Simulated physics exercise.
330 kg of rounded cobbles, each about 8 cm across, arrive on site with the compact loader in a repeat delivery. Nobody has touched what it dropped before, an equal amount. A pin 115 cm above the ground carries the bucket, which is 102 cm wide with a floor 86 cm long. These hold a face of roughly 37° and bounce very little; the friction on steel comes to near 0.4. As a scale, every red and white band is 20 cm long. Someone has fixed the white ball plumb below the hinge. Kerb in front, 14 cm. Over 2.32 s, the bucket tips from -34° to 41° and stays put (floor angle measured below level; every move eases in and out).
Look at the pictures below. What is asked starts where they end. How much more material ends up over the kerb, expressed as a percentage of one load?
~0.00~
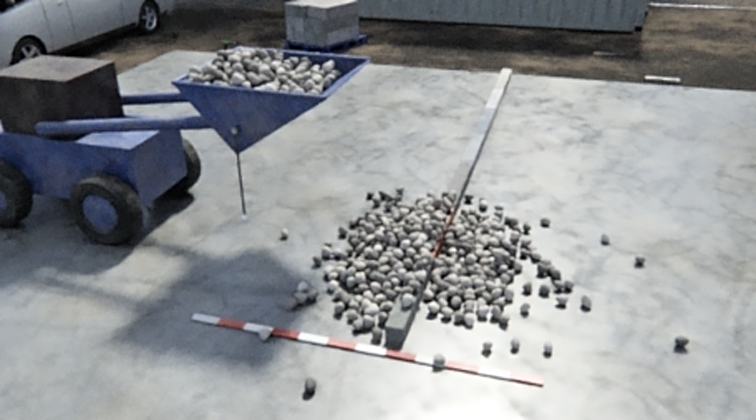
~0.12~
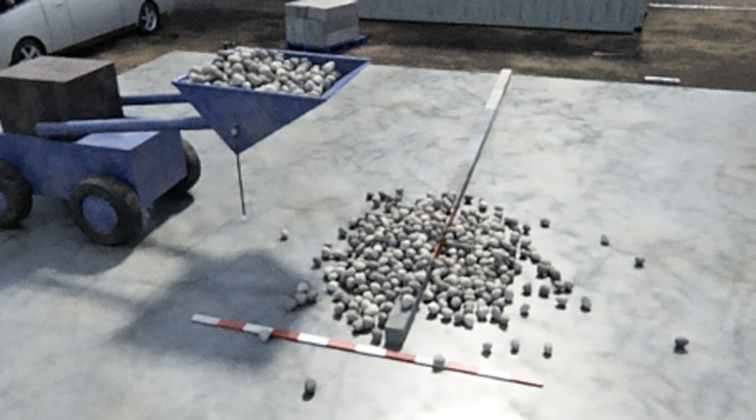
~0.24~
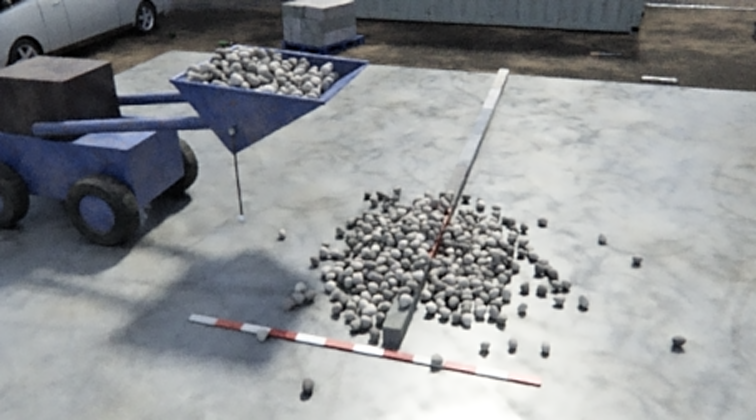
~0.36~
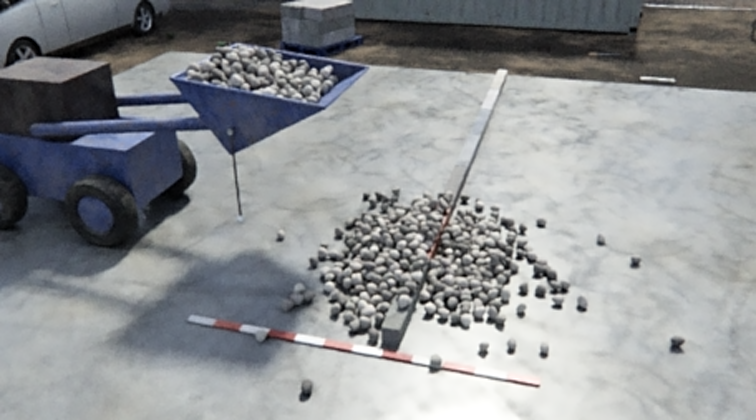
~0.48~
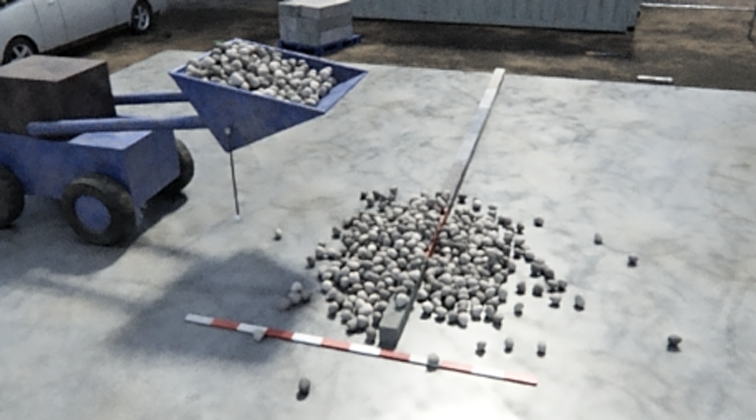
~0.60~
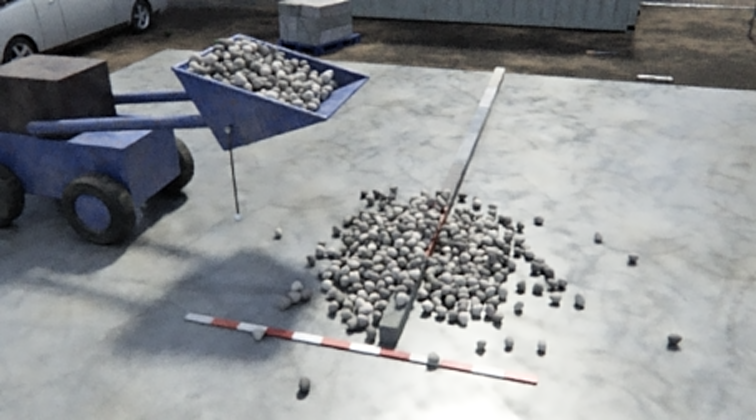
About 1 per cent of a load more.
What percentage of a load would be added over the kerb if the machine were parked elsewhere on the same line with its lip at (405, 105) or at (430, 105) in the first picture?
I'd expect near 70 per cent first and near 95 per cent next.
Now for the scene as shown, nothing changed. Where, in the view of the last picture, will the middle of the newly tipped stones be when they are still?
Near (359, 232).
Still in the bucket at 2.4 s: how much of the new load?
10 % still inside.
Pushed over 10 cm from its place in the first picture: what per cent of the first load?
Roughly 5 % of them.
After 1.7 s the floor is at 29°; in per cent of one load, 88 in the bucket, 77 on this side of the kerb, 35 over the kerb; the foremost stones are at (588, 281).
After 2.4 s the floor is at 41°; in per cent of one load, 9 in the bucket, 156 on this side of the kerb, 35 over the kerb; the foremost stones are at (588, 281).
After 2.8 s the floor is at 41°; in per cent of one load, 0 in the bucket, 164 on this side of the kerb, 36 over the kerb; the foremost stones are at (588, 281).
After 5.3 s the floor is at 41°; in per cent of one load, 0 in the bucket, 164 on this side of the kerb, 36 over the kerb; the foremost stones are at (588, 281). Net gain over the kerb, 1.
